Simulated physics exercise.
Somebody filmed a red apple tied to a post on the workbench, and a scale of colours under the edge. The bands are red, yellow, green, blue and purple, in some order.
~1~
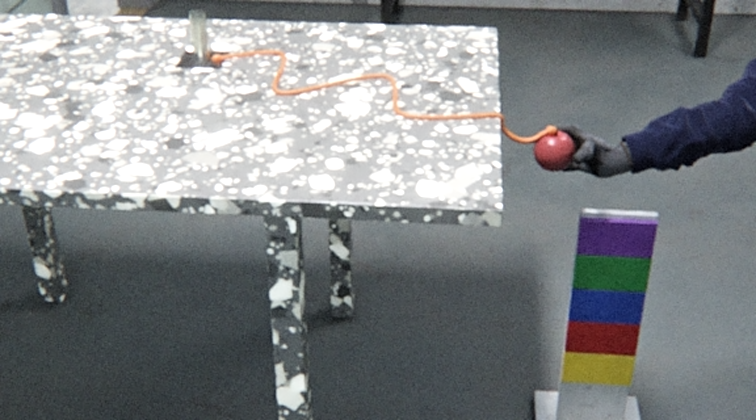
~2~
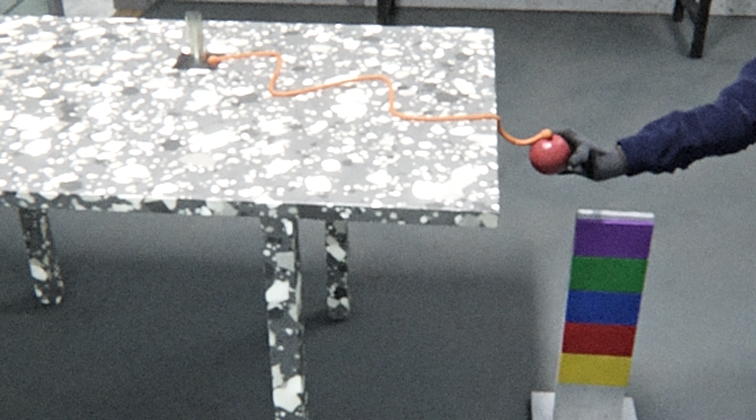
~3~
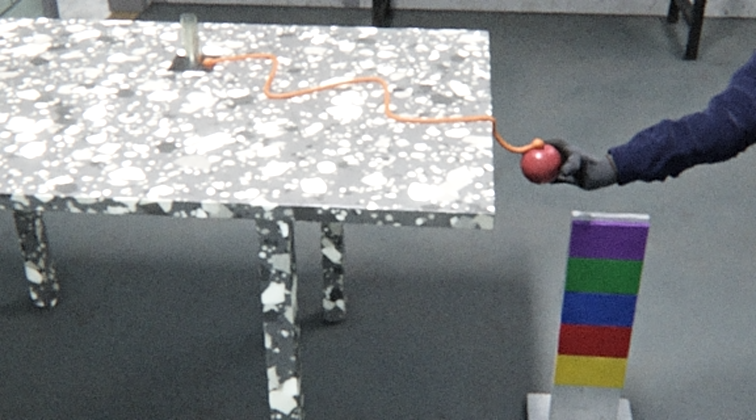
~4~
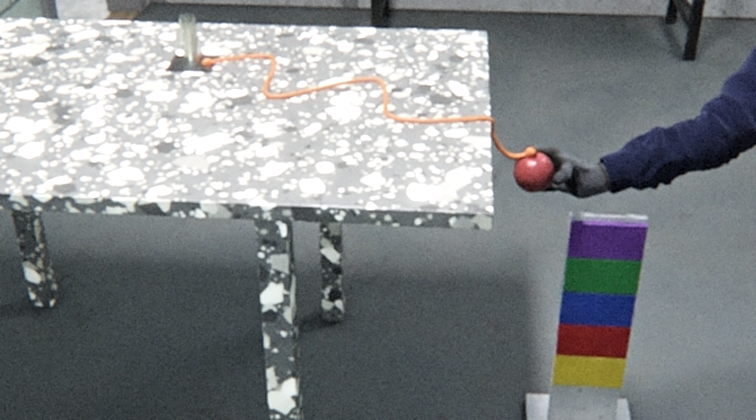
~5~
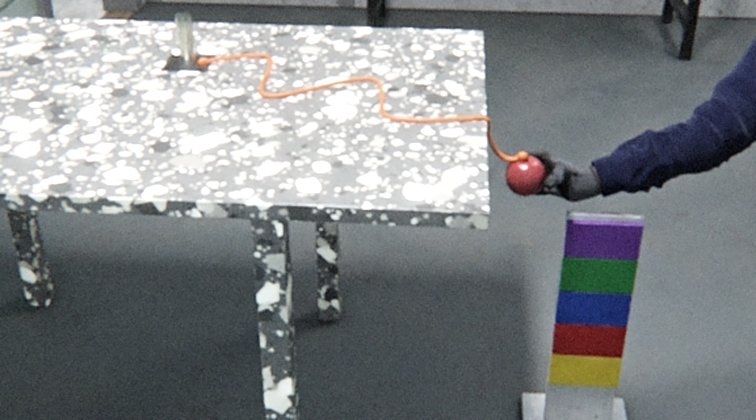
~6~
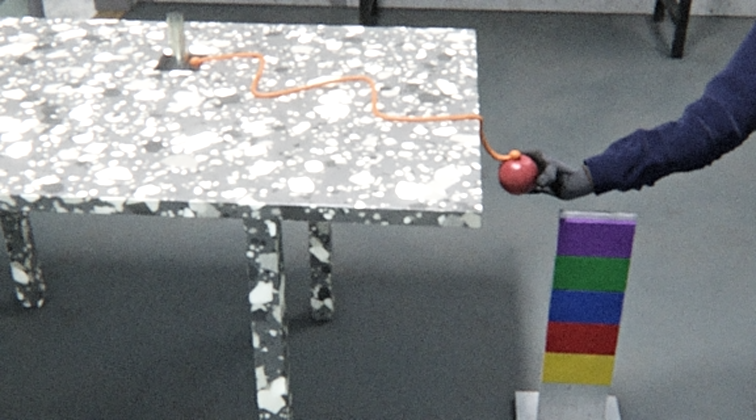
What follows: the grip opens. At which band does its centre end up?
The lead holds its middle at red.
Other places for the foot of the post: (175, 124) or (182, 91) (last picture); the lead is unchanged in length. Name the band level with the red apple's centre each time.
One after the other, yellow; yellow.
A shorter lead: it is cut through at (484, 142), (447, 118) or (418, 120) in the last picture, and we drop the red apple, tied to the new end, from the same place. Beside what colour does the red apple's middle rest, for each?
One after the other, blue; green; purple.
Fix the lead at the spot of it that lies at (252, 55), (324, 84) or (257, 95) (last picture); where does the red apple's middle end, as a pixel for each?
In that order: (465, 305), (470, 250) and (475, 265).
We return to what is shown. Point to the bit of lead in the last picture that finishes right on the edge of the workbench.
At (373, 85), roughly.
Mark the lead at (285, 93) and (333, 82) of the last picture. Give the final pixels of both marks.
The first at (375, 90), the second at (427, 98).
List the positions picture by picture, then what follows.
In the first frame, red apple (554, 151); purple (617, 240); green (612, 274); blue (607, 308); red (602, 339); yellow (598, 370).
In the second frame, red apple (550, 155); lead through (258, 54) (272, 82) (338, 83) (391, 96) (454, 118).
In the third frame, red apple (541, 164).
In the fourth frame, red apple (534, 172); lead through (252, 57) (266, 84) (333, 86) (385, 98) (448, 120).
In the fifth frame, red apple (525, 176).
In the sixth frame, red apple (518, 175); lead through (240, 56) (255, 83) (321, 84) (374, 96) (437, 119).
Soon after, apple near (503, 289); level with blue.
Then, apple near (449, 314); level with red.
Further on, apple near (478, 324); level with red.
At rest, apple near (463, 322); level with red. At red.
